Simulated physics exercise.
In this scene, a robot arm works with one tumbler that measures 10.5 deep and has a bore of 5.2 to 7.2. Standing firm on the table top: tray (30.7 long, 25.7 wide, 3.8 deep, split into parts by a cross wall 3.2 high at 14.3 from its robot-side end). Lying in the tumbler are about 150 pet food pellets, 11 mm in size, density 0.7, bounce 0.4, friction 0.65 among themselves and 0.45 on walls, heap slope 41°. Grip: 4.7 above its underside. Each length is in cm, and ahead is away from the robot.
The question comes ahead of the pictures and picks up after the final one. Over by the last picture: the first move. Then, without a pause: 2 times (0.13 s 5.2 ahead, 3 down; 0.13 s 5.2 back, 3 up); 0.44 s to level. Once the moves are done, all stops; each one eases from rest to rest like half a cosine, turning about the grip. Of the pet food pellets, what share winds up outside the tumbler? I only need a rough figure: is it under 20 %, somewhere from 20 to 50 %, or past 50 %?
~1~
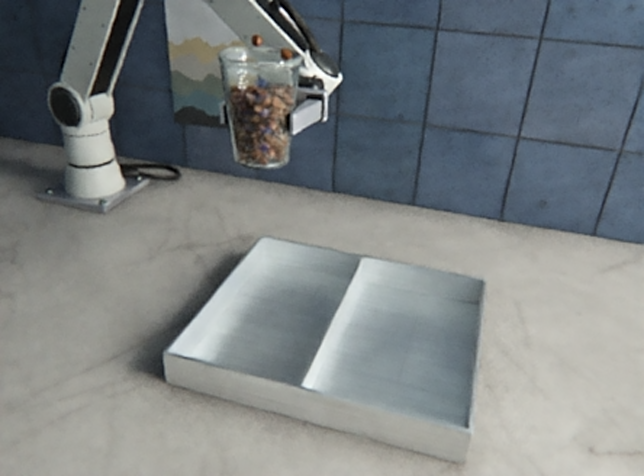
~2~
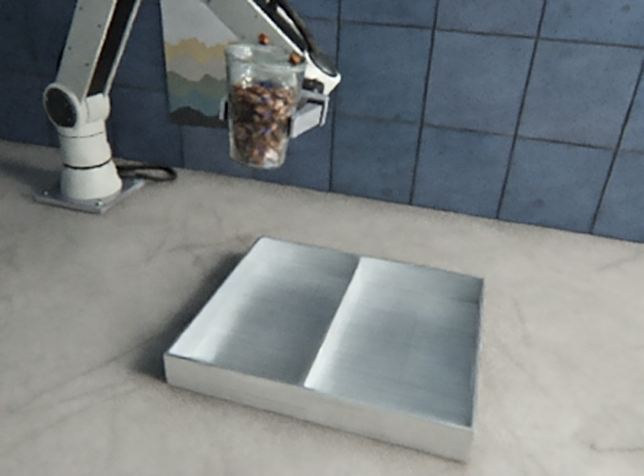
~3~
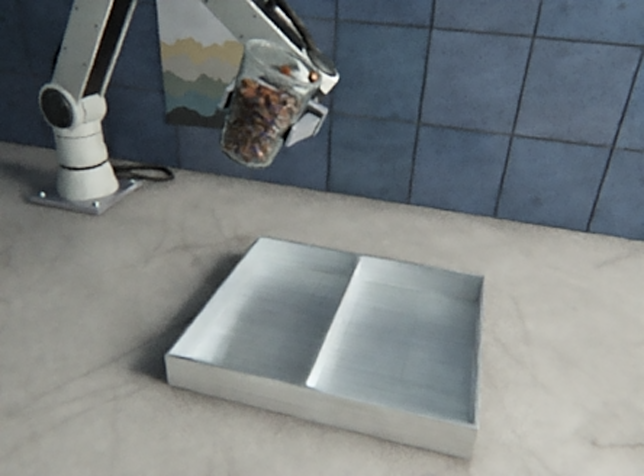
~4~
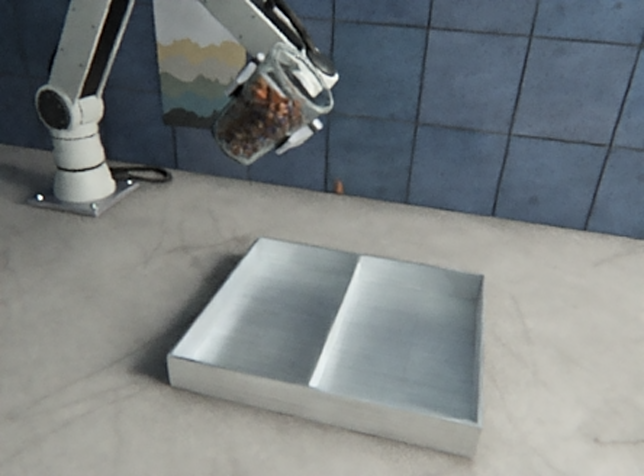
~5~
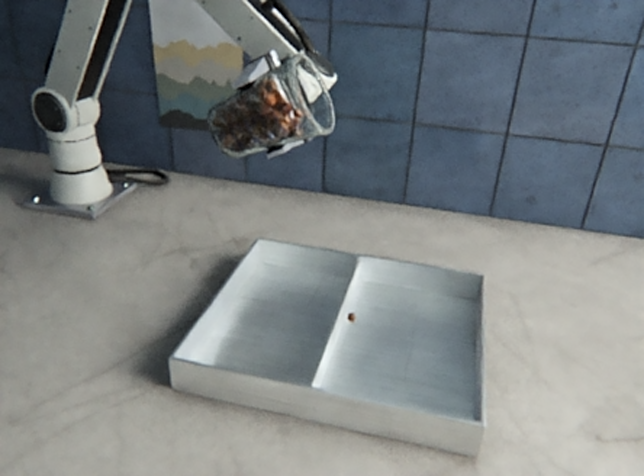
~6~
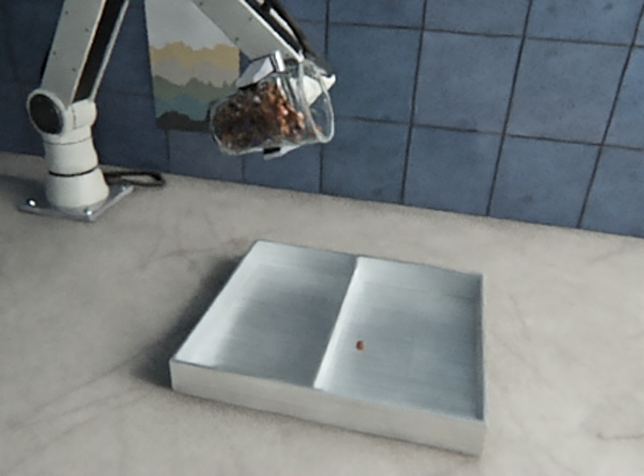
Roughly, it is under 20 %.
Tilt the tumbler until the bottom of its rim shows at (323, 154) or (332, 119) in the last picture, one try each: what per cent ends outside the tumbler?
Near 55 and 5 in a hundred.
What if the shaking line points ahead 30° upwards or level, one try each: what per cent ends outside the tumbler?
I'd say close to 70 percent for the first and close to 45 percent for the second.
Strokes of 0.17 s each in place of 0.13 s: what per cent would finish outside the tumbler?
Estimate for that case: 5 %.
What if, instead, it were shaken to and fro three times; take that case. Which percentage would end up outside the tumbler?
It would be near 15 per cent.
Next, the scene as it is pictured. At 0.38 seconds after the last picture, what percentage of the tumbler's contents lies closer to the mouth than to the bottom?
40 %.
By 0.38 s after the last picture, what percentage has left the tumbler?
About 5 in a hundred parts are out by then.
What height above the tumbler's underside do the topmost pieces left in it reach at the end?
9.5 cm.
Then, 0.38 s on, tilted 69° forward, highest piece 25 above the table; 144 in the tumbler, 4 in the far-side part, 6 in flight or on a rim.
Then, 0.77 s on, tilted 28° forward, highest piece 30 above the table; 134 in the tumbler, 10 in the far-side part, 9 in the robot-side part, 1 on the table or floor.
Then, 1.16 s on, level, highest piece 31 above the table; 134 in the tumbler, 10 in the far-side part, 9 in the robot-side part, 1 on the table or floor.
Then, 2.21 s on, level, highest piece 31 above the table; 134 in the tumbler, 10 in the far-side part, 9 in the robot-side part, 1 on the table or floor.
In the end, 134 in the tumbler, 10 in the far-side part, 9 in the robot-side part, 1 on the table or floor. That is 13 % outside the tumbler.
